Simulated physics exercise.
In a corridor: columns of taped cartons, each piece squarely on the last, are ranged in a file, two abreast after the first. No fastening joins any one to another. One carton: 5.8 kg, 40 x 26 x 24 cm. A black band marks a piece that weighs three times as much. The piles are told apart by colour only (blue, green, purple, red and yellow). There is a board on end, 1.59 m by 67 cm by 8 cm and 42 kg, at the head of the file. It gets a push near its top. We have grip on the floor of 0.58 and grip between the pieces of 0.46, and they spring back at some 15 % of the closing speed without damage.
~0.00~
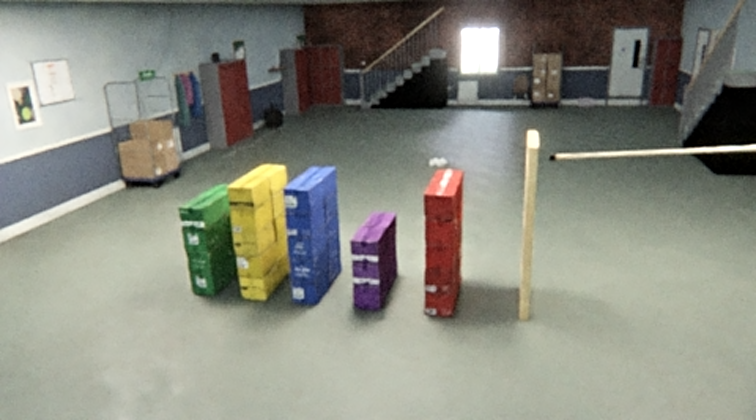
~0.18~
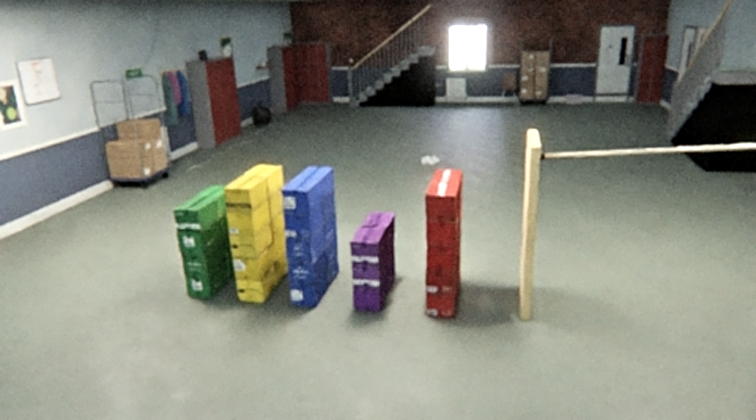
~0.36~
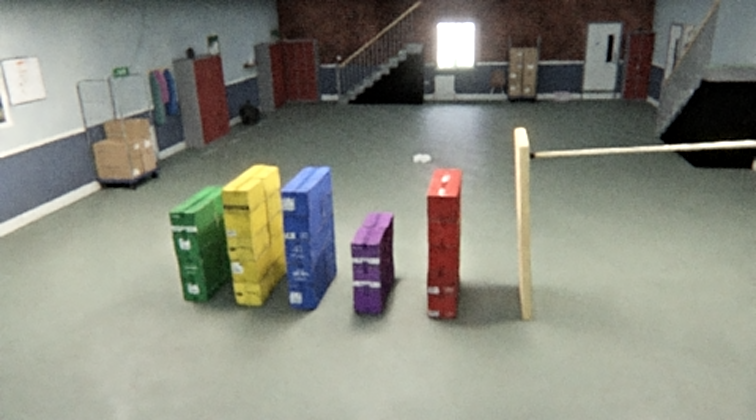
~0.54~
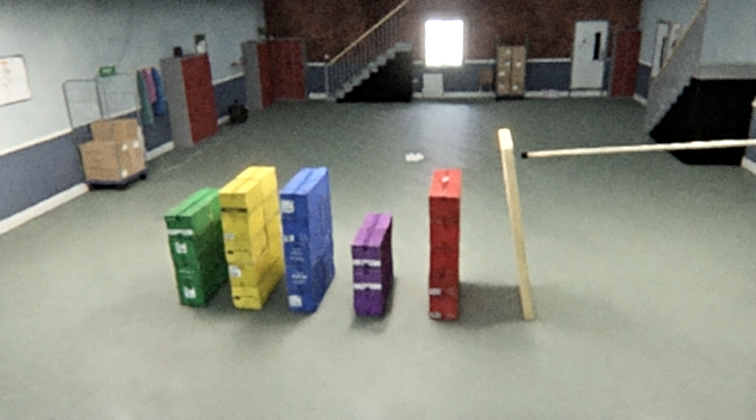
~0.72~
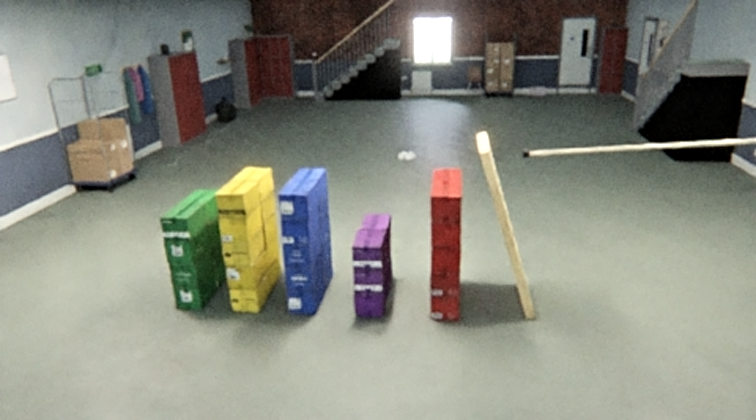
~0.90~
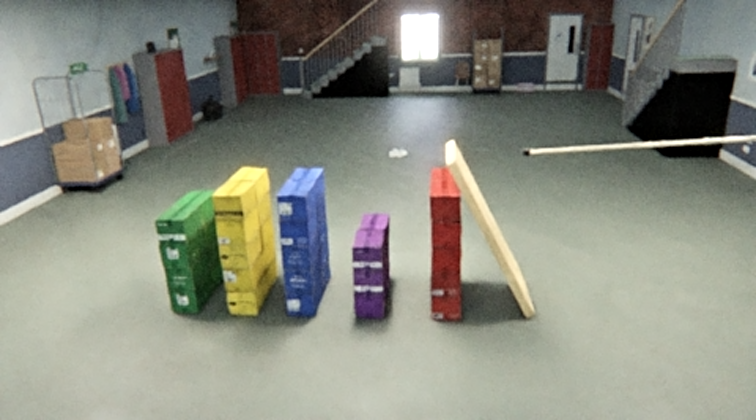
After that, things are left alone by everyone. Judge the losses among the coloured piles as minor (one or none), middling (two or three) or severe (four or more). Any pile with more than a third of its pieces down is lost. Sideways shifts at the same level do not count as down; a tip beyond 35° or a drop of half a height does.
The losses are severe.
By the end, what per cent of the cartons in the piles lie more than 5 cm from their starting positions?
That makes 100 percent.
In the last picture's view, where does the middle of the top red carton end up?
Near (263, 248).
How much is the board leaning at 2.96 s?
Angle from upright: Approx. 70°.
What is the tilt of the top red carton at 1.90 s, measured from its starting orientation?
At that moment, roughly 40 degrees.
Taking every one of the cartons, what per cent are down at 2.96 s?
By then 90 %.
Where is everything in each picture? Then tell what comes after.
In the first frame (we follow the side turned to the camera; the camera moves round a little), pole end (553, 158) 11 cm short, board 0° from upright; top red carton (439, 208); top purple carton (364, 253); no other piece has moved.
Pole end (543, 157) 11 mm short, board 0° from upright; top red carton (440, 208), in the second frame.
Pole end (533, 156) 8 cm in, board 4° from upright; top blue carton (295, 204); no other piece has moved, in the third frame.
Pole end (525, 156) 16 cm in, stopped, board 9° from upright; top blue carton (294, 206); no other piece has moved, in the fourth frame.
Pole end (527, 155) 16 cm in, stopped, board 17° from upright; top red carton (446, 210); no other piece has moved, in the fifth frame.
Pole end (527, 153) 16 cm in, stopped, board 27° from upright; top red carton (445, 209); top purple carton (367, 260); no other piece has moved, in the sixth frame.
Around 1.90 s, board 62° from upright; 10 of the 44 cartons down; top red carton tipped 45°, 22 cm lower; top purple carton tipped 25°.
Around 2.96 s, board 68° from upright; 39 of the 44 cartons down; top blue carton tipped 40°, 26 cm lower; top red carton tipped 39°, 46 cm lower.
Finally (4.6 s), board 68° from upright; 43 of the 44 cartons down; top green carton upside down; top blue carton on its side. Wrecked, blue, green, purple, red and yellow. Seen by the last camera, middles, top green carton near (55, 291), top blue carton near (176, 244).
